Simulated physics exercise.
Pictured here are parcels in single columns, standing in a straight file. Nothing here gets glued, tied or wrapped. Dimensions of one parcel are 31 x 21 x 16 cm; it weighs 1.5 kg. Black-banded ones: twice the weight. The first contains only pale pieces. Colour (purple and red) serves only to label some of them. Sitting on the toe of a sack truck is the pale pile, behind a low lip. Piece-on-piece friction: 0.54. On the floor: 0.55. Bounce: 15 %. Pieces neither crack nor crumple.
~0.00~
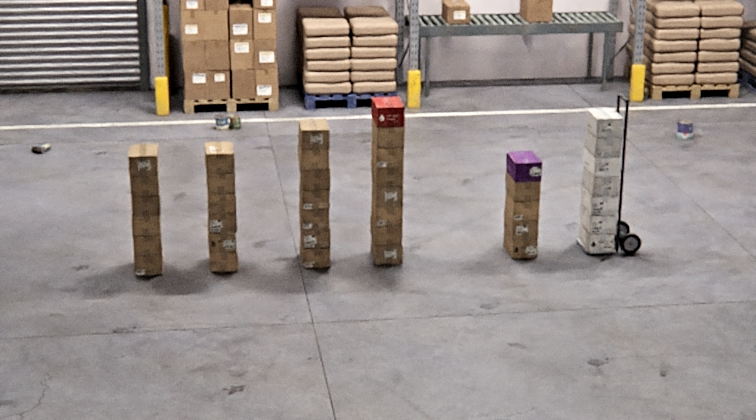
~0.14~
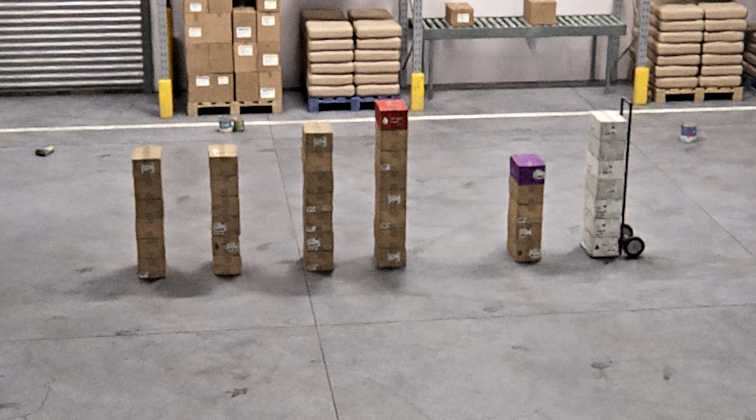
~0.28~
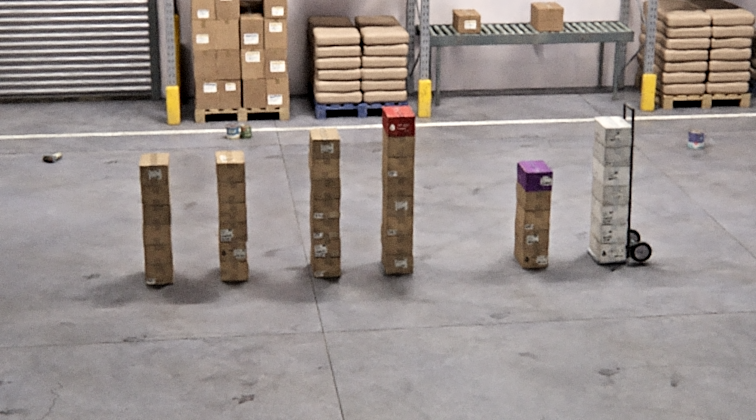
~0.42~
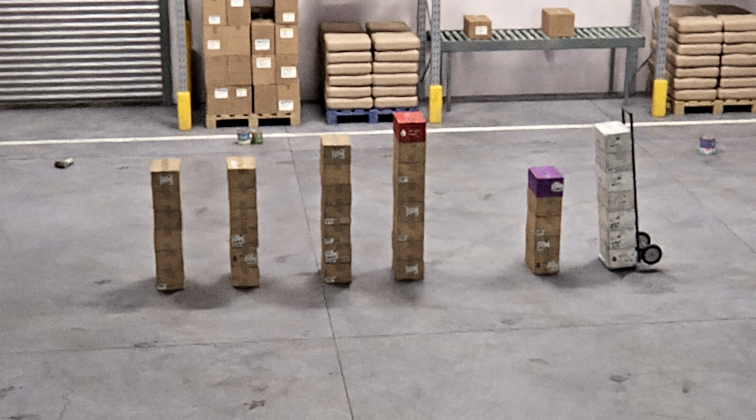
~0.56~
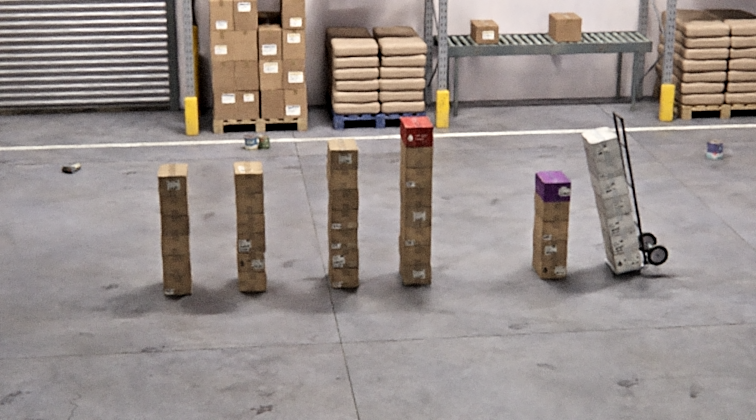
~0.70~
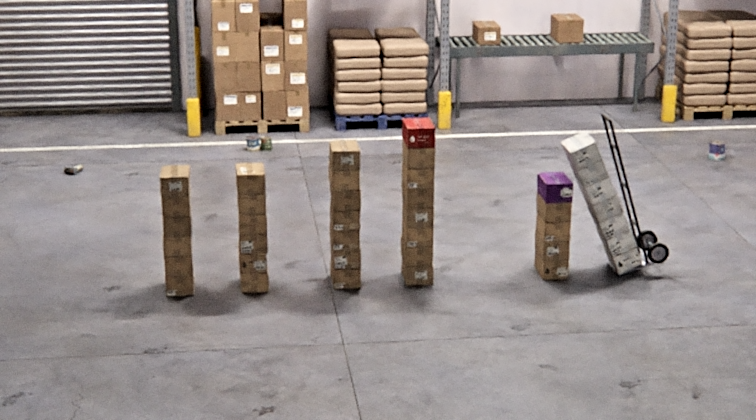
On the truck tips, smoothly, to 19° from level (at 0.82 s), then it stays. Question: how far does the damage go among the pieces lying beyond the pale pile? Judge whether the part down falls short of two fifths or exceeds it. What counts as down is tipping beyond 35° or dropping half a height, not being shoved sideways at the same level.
It falls short of two fifths.
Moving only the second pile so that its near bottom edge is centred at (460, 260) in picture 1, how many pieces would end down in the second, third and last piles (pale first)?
Pile tally - second: 5, third: 8, last: 6.
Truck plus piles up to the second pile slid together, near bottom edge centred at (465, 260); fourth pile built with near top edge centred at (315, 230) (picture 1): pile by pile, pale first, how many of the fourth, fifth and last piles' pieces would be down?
Counts down - fourth: 0; fifth: 6; last: 6.
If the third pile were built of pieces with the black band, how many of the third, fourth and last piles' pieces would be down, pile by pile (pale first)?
Count down, pile by pile - third 0, fourth 0, last 0.
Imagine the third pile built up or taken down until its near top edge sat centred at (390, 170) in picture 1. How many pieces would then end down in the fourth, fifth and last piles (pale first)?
You'd get fourth 0, fifth 0 and last 0.
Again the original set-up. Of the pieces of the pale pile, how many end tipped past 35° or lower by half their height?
Exactly 7 pale pieces do.
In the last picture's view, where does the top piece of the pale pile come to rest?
In the last view it ends up close to (445, 240).
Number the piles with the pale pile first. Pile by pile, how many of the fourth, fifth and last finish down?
Each in turn: Fourth 0; fifth 0; last 0.
Around 1.02 s, 7 of the pale pile down; none of the 32 other parcels down, 5 disturbed; purple parcel tipped 12°.
Around 1.40 s, 7 of the pale pile down; 5 of the 32 other parcels down; purple parcel tipped 56°, 30 cm lower.
Finally (2.7 s), 7 of the pale pile down; 5 of the 32 other parcels down; purple parcel on its side; red parcel unmoved. That is 16 per cent. Seen by the last camera, middles, purple parcel near (439, 265), red parcel near (417, 133).
